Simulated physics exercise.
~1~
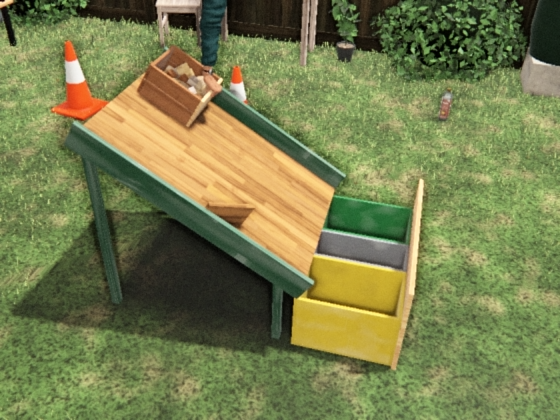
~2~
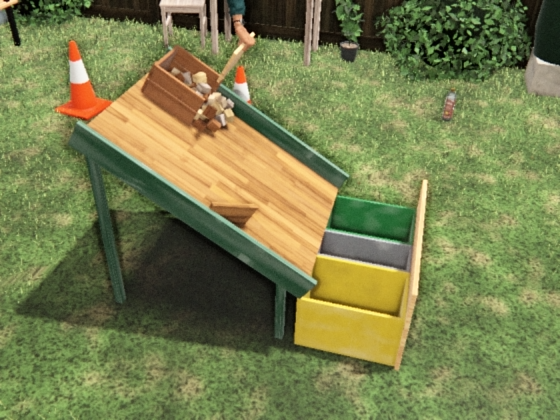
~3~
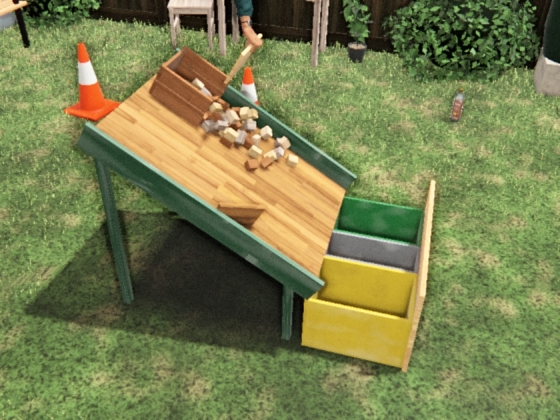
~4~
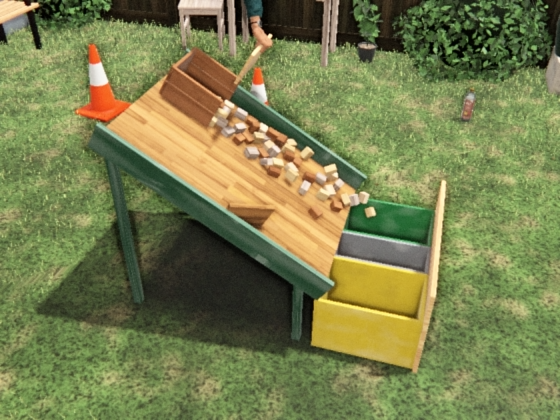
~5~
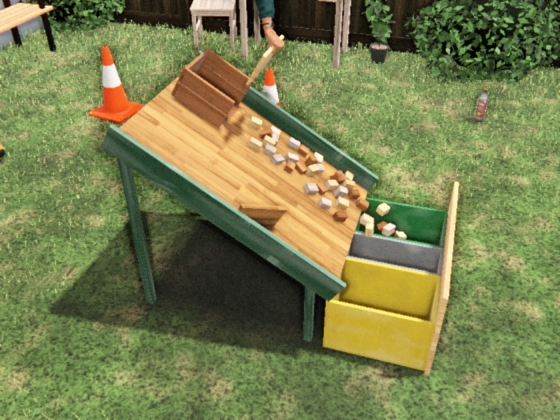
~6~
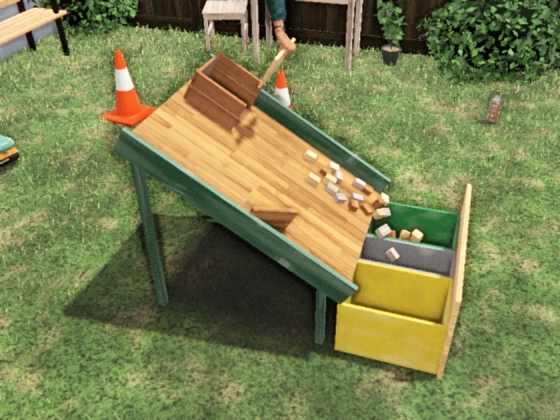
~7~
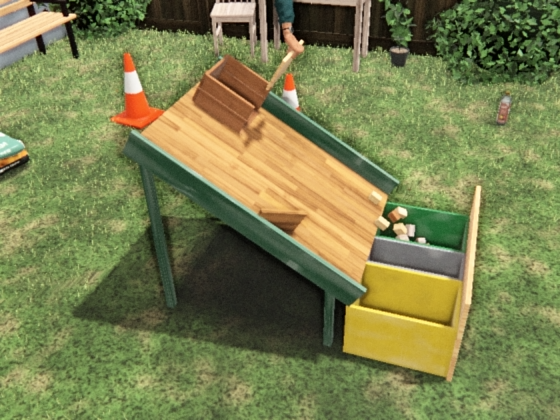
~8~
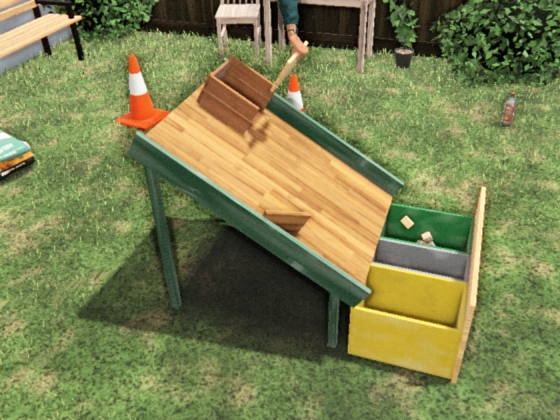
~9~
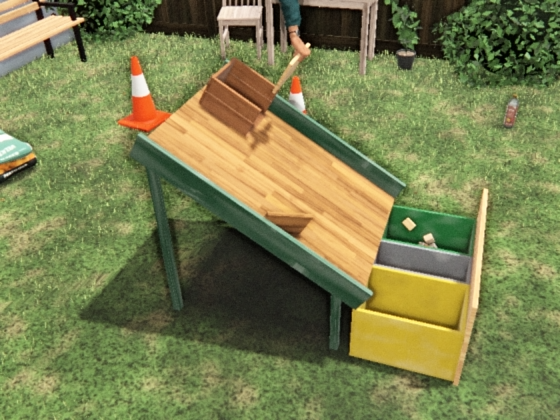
Wooden blocks tumbling down a sloping board as a hand holds the pen's gate open, dropping mostly into the rear green tub.
